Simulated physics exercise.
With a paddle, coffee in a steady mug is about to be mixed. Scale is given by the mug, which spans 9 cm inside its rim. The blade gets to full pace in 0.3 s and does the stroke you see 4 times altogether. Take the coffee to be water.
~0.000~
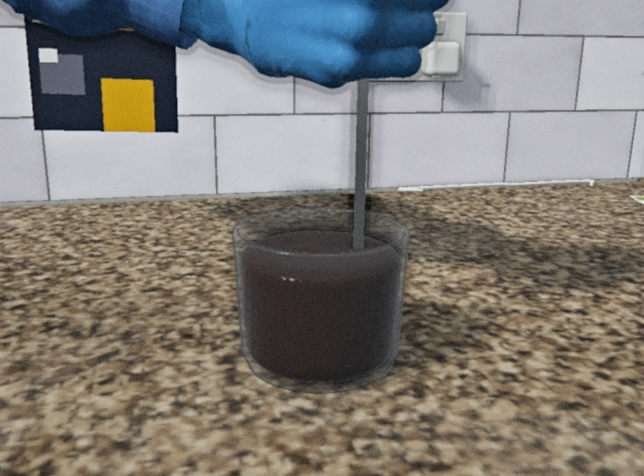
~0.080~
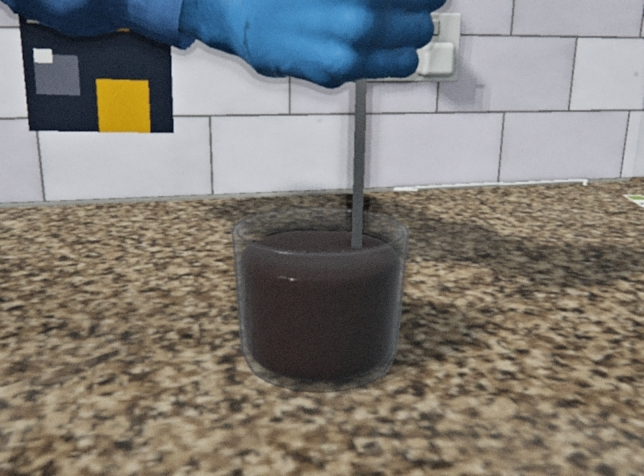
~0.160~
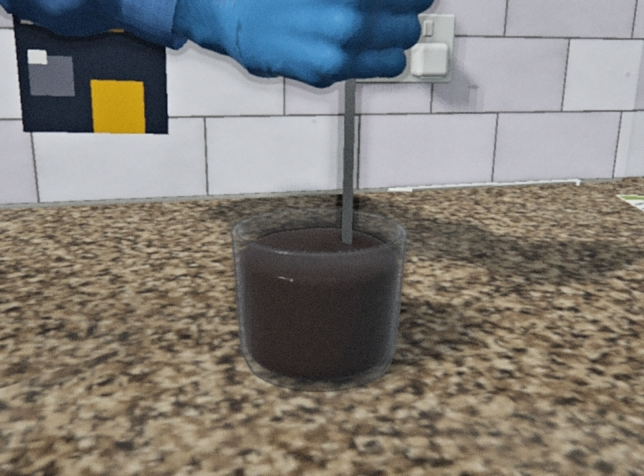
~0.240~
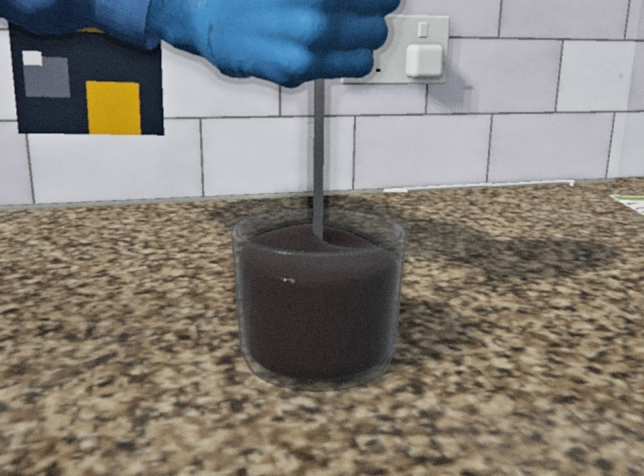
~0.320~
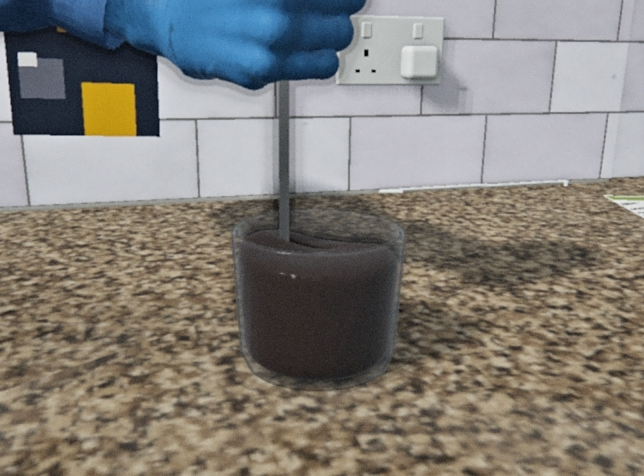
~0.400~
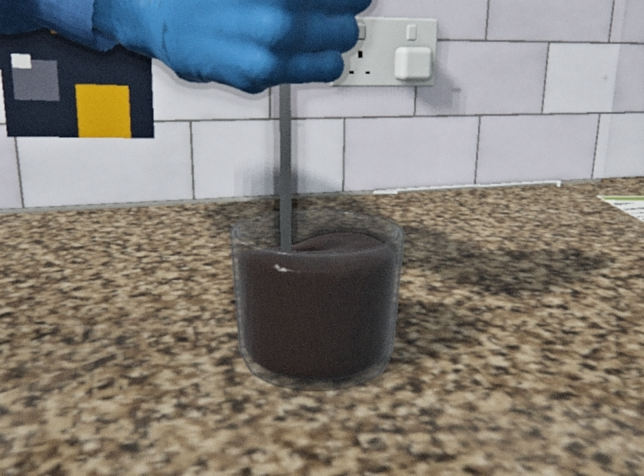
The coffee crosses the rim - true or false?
False.
After 0.83 s 0 ml is over the rim.
After 1.26 s 0 ml is over the rim.
After 1.69 s 0 ml is over the rim.
After 2.12 s 0 ml is over the rim.
In the end 0 ml is over the rim.
